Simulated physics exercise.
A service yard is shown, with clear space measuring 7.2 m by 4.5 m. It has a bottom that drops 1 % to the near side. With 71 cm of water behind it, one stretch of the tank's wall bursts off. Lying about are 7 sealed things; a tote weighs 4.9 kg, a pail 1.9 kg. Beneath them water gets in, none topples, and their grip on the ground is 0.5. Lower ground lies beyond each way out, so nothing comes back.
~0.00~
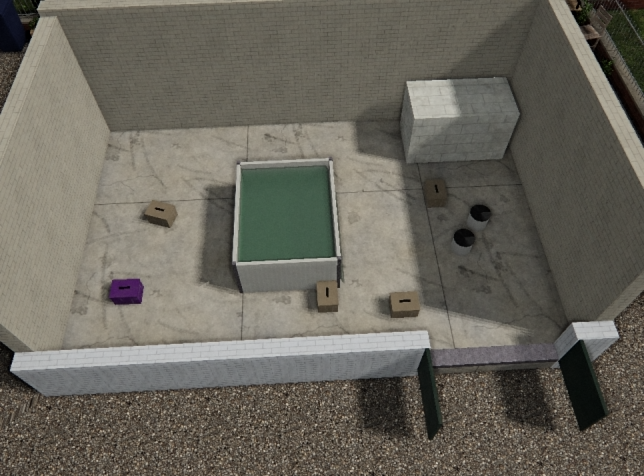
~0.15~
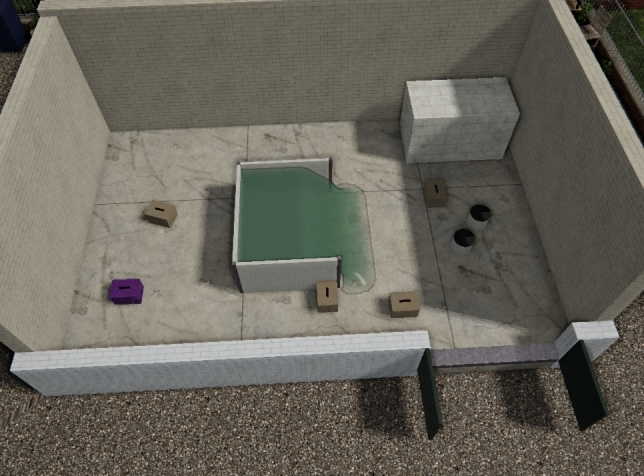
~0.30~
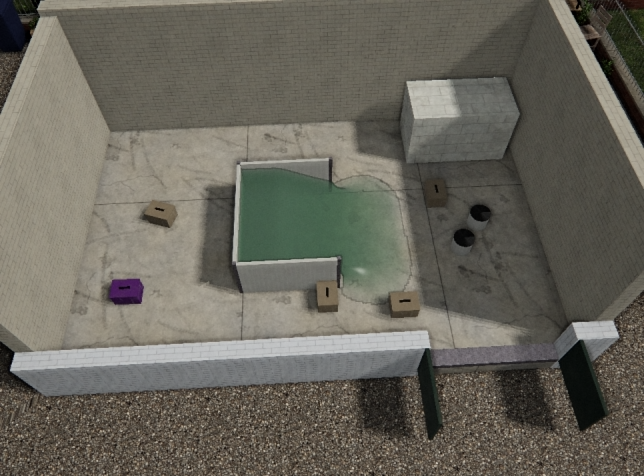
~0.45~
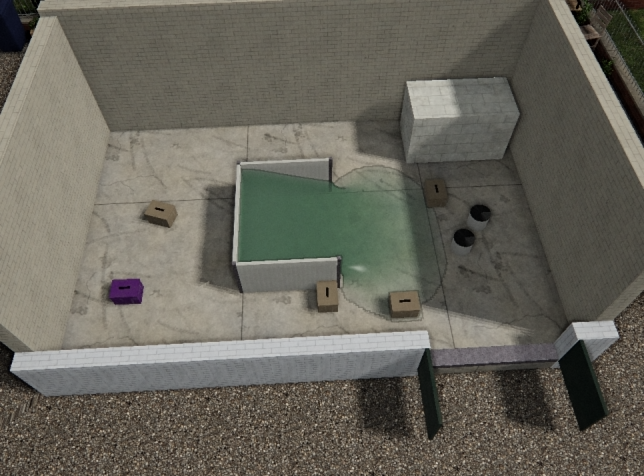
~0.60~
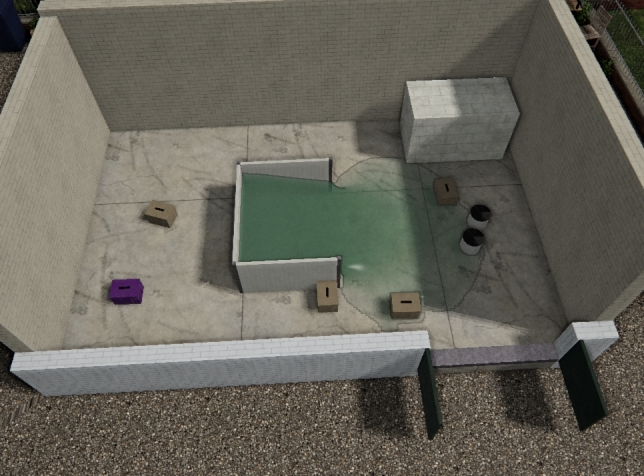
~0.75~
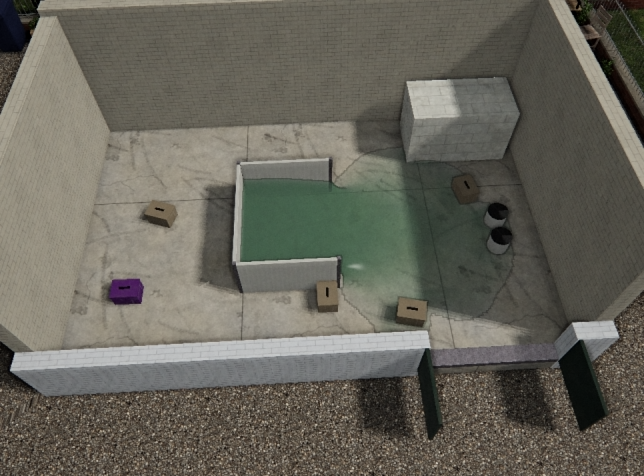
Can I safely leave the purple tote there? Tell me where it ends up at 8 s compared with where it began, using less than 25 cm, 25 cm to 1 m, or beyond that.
It comes to rest near its start.
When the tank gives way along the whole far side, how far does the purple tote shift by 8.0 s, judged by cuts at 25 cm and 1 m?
Result: The purple tote goes a long way.
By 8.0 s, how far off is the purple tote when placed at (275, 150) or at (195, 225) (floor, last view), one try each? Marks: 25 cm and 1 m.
From the first spot it drifts partway, and from the second it does not really budge.
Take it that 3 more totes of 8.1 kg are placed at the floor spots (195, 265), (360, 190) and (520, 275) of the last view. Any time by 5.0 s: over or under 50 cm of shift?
First within, then beyond, then beyond.
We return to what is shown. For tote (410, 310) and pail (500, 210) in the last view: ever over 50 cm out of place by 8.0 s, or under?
Beyond the limit, then beyond the limit.
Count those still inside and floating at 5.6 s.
The count is 2.
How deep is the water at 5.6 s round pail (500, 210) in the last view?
Around 7 centimetres.
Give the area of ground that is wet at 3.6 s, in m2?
About 18 m2 is covered.
After 1.6 s the purple tote is near (125, 288), 0.0 m from its start, aground; 1 of 7 are out; 3 afloat.
After 3.6 s the purple tote is near (125, 288), 0.0 m from its start, aground; 1 of 7 are out; 3 afloat.
After 5.6 s the purple tote is near (125, 288), 0.0 m from its start, aground; 2 of 7 are out; 2 afloat.
After 8.0 s the purple tote is near (125, 288), 0.0 m from its start, aground; 2 of 7 are out; 1 afloat.
